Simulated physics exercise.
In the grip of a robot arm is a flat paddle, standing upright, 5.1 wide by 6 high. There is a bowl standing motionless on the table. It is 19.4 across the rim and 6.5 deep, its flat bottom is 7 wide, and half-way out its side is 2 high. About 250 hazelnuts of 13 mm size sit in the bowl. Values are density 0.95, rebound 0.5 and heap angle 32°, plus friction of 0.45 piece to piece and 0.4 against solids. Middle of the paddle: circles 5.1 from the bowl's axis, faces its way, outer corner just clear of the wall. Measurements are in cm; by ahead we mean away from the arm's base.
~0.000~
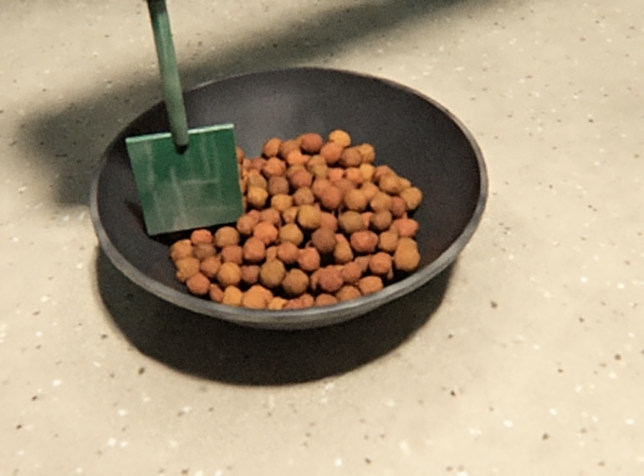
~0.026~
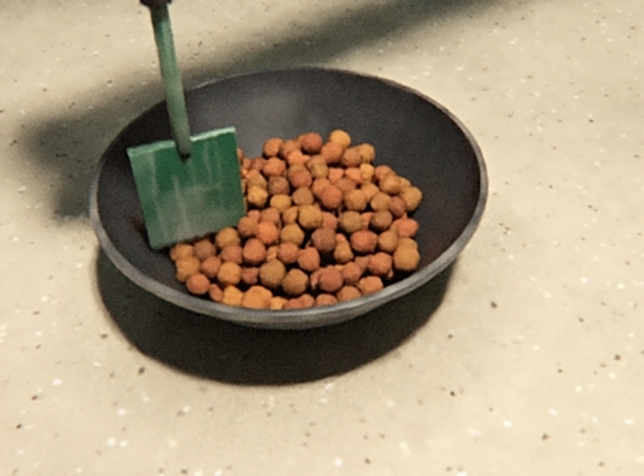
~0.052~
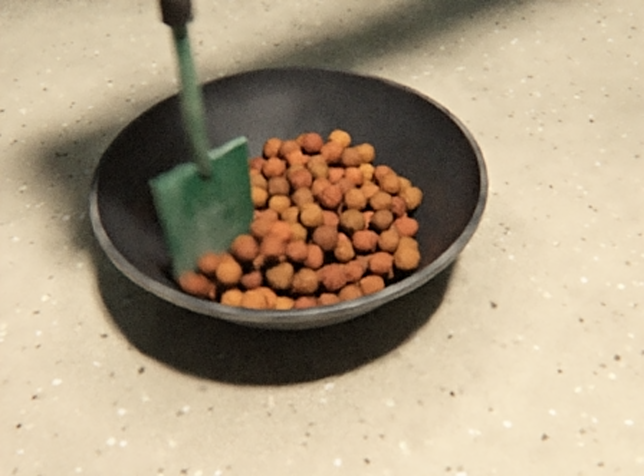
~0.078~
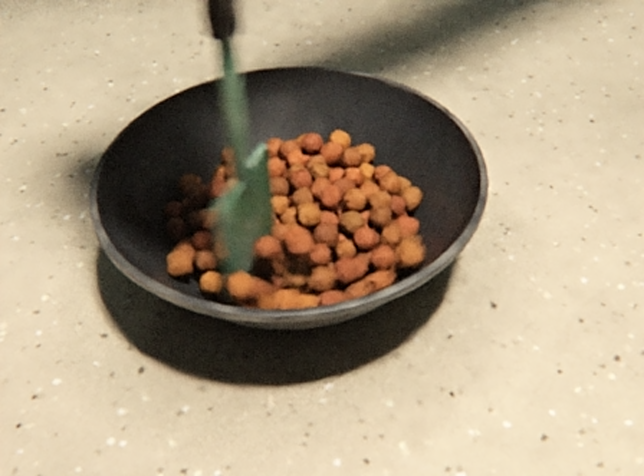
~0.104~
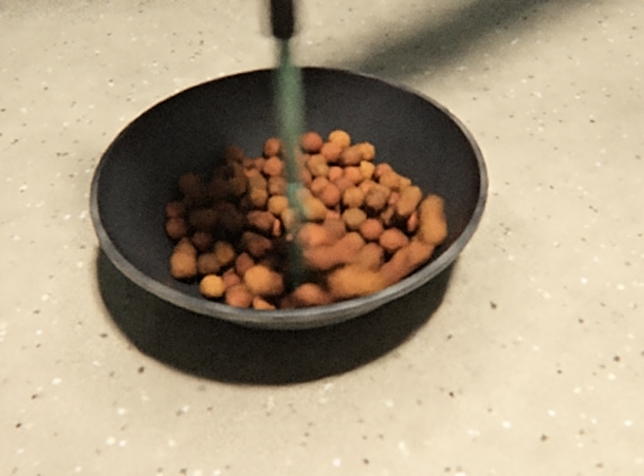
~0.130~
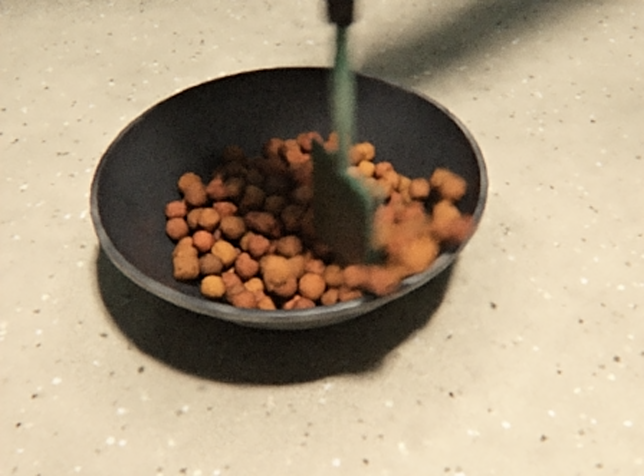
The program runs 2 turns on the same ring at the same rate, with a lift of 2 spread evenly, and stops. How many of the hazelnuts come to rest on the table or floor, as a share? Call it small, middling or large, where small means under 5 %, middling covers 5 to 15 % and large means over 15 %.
I would call it large.
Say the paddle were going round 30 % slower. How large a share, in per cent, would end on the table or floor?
Near 10 in a hundred, it would be.
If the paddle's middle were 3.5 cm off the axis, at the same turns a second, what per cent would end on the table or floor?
It would be near 35 per cent.
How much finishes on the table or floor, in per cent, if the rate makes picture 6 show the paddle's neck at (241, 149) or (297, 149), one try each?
So, roughly 5 percent the first time and 10 percent the second.
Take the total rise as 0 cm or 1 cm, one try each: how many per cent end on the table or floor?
Estimates: 40 % and 30 %.
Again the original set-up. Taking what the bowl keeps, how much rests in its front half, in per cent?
Around 50 per cent of what the bowl keeps.
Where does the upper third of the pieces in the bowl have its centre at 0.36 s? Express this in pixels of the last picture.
Look near (248, 207) for its middle.
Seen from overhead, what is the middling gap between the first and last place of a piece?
1 cm.
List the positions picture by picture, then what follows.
Paddle neck at (175, 106), 0° round; upper third of the load around (300, 204), from x 175 to 410, top at y 140; 252 in the bowl, in the first picture.
Paddle neck at (177, 113), 9° round; upper third of the load around (300, 204), from x 175 to 410, top at y 140, in the second picture.
Paddle neck at (197, 134), 32° round; upper third of the load around (300, 212), from x 175 to 410, top at y 140, in the third picture.
Paddle neck at (238, 148), 58° round; upper third of the load around (306, 214), from x 175 to 410, top at y 140, in the fourth picture.
Paddle neck at (292, 150), 85° round; upper third of the load around (333, 218), from x 175 to 435, top at y 140, in the fifth picture.
Paddle neck at (343, 137), 111° round; upper third of the load around (359, 211), from x 175 to 460, top at y 140; 249 in the bowl, 3 in flight or on the tool, in the sixth picture.
By 0.36 s, 346° round, highest piece 10 above the table; 201 in the bowl, 23 on the table or floor, 28 in flight or on the tool.
By 0.60 s, 222° round, highest piece 7 above the table; 192 in the bowl, 59 on the table or floor, 1 in flight or on the tool.
By 0.91 s, 0° round, highest piece 4 above the table; 192 in the bowl, 60 on the table or floor.
By 1.61 s, 0° round, highest piece 4 above the table; 192 in the bowl, 60 on the table or floor.
Final count, 192 in the bowl, 60 on the table or floor. That is 24 % on the table or floor.
